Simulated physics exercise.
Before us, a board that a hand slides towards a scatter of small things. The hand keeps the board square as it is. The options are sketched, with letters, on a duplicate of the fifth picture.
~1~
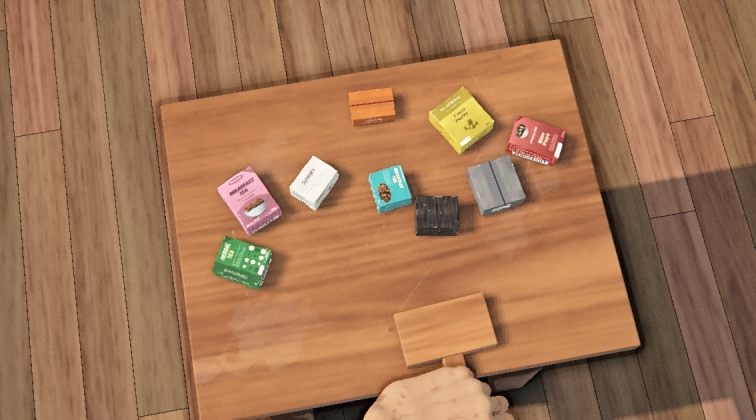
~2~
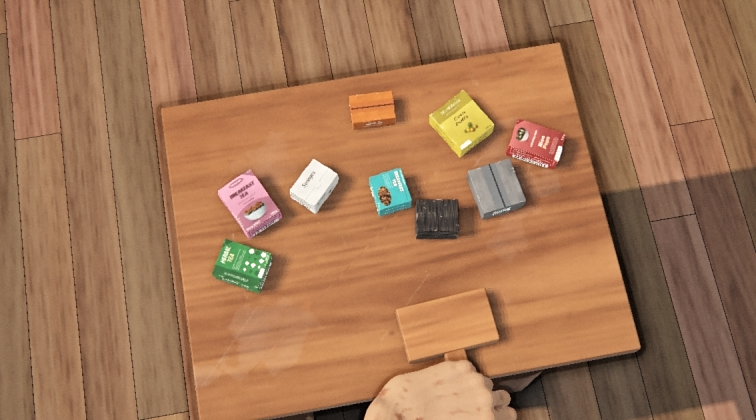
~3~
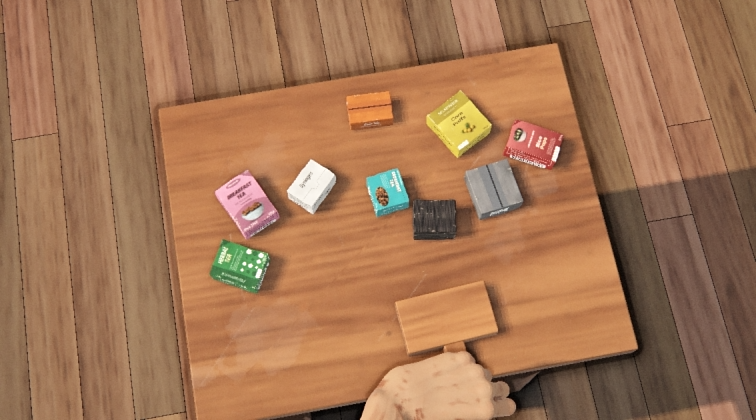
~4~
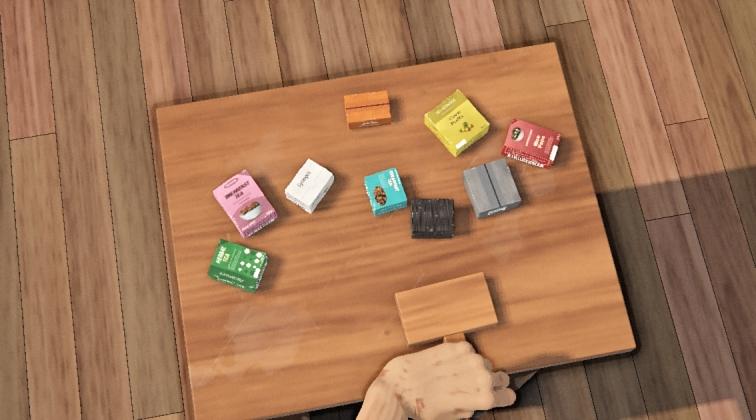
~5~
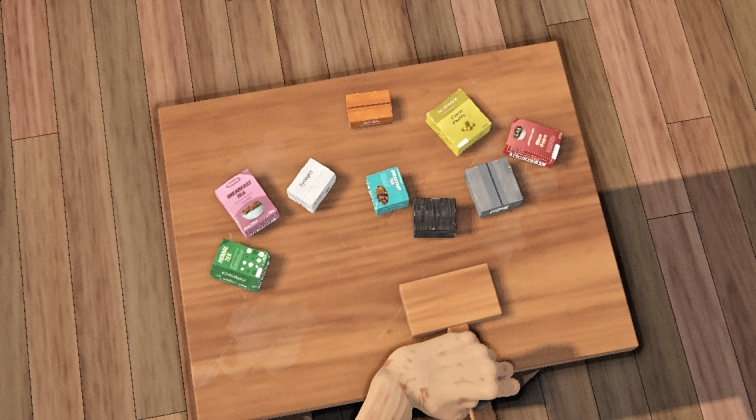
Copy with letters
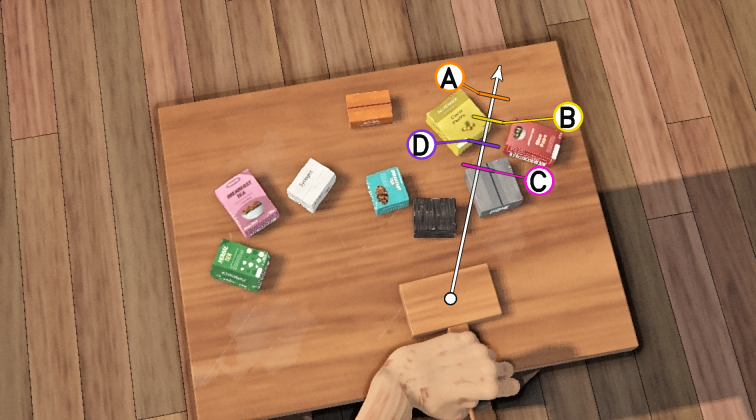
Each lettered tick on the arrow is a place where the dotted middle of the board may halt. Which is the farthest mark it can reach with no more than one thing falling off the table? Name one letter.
It can go as far as A.
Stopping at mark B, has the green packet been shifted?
No.
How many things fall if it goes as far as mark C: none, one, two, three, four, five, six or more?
In all, none.
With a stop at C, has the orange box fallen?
No.
On the marked copy, A at (493, 96); B at (488, 120); C at (478, 168); D at (483, 143); the arrow from (451, 299) to (500, 67); the white dot at (451, 299).
Taking A. A third of the way, board (466, 225); red box (534, 140); grey box (492, 169).
Two thirds of the way, board (481, 153); yellow packet (446, 81); red box (543, 128).
When it is over, board (492, 101); yellow packet over the edge; grey box (498, 54); one fallen.
As for the rest, B is within the limit but short; C is within the limit but short; D is within the limit but short.
